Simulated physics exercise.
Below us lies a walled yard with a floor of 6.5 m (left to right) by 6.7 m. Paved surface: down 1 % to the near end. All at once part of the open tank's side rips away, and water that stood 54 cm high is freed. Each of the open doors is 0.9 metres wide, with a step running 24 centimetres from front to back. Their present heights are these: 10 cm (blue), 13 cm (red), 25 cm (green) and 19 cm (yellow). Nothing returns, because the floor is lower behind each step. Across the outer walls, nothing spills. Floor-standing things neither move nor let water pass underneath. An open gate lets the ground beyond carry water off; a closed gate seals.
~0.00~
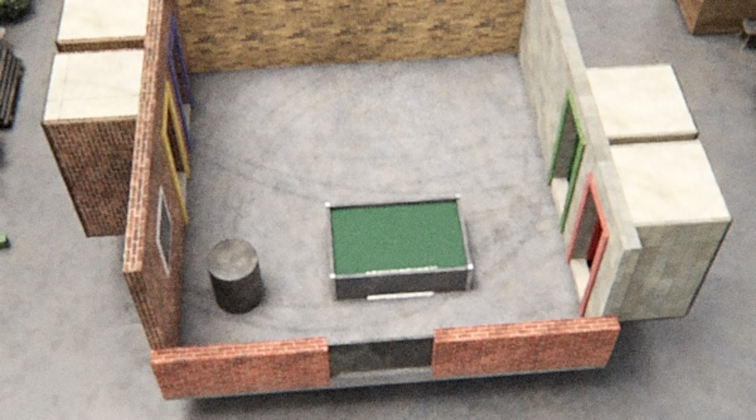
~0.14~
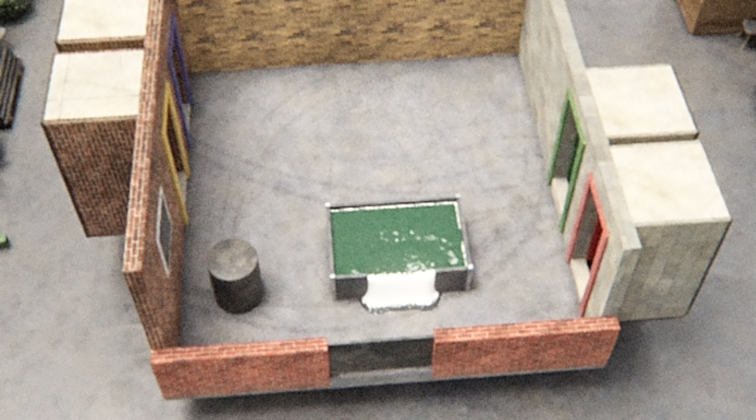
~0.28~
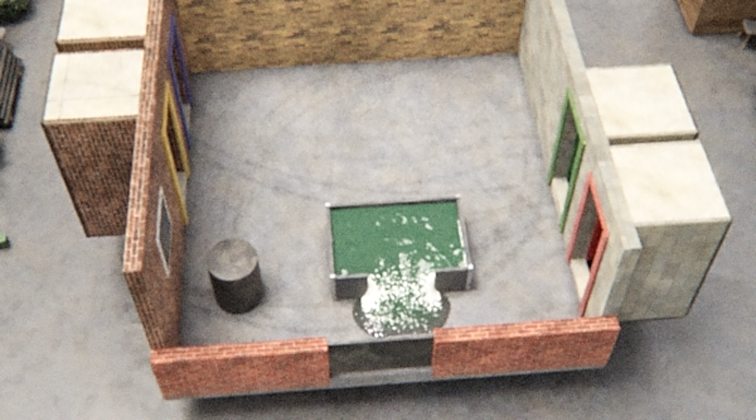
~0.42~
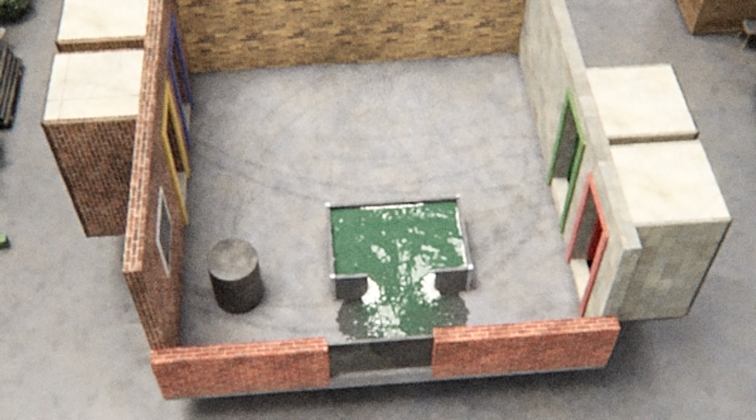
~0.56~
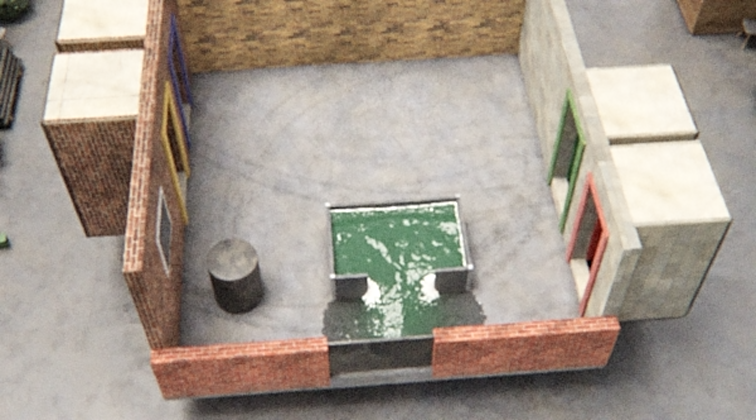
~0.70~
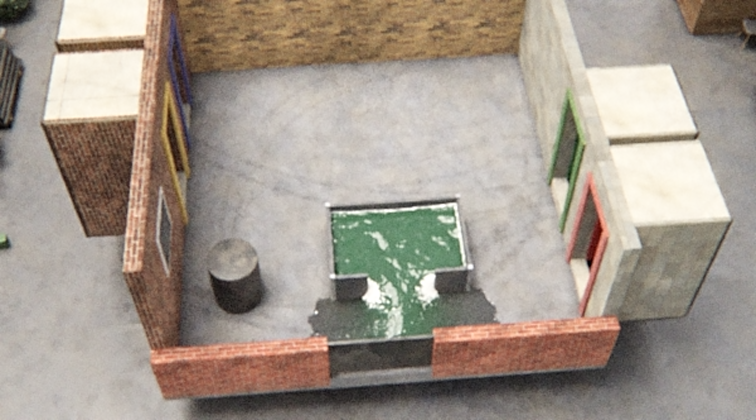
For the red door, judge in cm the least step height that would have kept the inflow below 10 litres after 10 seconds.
A step of about 13.5 cm.
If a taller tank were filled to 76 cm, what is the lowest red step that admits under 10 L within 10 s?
Roughly 21 centimetres.
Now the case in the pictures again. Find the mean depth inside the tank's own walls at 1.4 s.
About 33 centimetres.
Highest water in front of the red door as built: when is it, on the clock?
Near 2.6 seconds.
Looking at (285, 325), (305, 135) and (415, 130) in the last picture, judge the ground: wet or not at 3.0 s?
Listed order - soaked through, unwetted, unwetted.
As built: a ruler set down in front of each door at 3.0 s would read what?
In cm - blue: 0, red: 16, green: 4, yellow: 0.
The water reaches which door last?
It's the blue door.
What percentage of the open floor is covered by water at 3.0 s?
Close to 30 per cent is wet.
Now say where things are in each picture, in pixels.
The first frame shows still water, 54 cm deep, in the open tank at (397, 239); the red door at (586, 251) is dry.
In the second frame, the front is at (370, 309), 0.3 m from the gap at (401, 285); 0.3 m2 of floor is wet, 54 cm left at the back.
In the third frame, the gap is at (401, 287), the front 0.7 m out at (376, 331); the back of the open tank holds 54 cm.
In the fourth frame, water pours out at (401, 287) and has run 1.2 m, to a hidden place; about 7 cm deep outside, 50 cm at the back.
In the fifth frame, water pours out at (401, 287) and has run 1.3 m, to a hidden place; about 7 cm deep outside, 45 cm at the back.
In the sixth frame, the front is at a hidden place, 1.5 m from the gap at (401, 286); 2.5 m2 of floor is wet, 44 cm left at the back; 1.8 m in a straight line remain to the red door at (586, 251).
After 1.4 s water covers 10 % of the floor, deepest (39 cm) near (410, 359); it has not reached the red door.
After 3.0 s water covers 30 % of the floor, deepest (24 cm) near (398, 359); 16 cm at the red door, 7 litres in over its 13 cm step.
After 10.0 s water covers 100 % of the floor, deepest (8 cm) near (237, 371); 5 cm at the red door, 13 litres in over its 13 cm step.
At the red door as built, the water arrived by 1.9 s and peaked near 17 cm at 2.6 s.
With a step of 11.5 cm, 22 litres would have come in within the 10 s; with 15.5 cm, 4 litres. So under 10 litres takes about 13.5 cm.
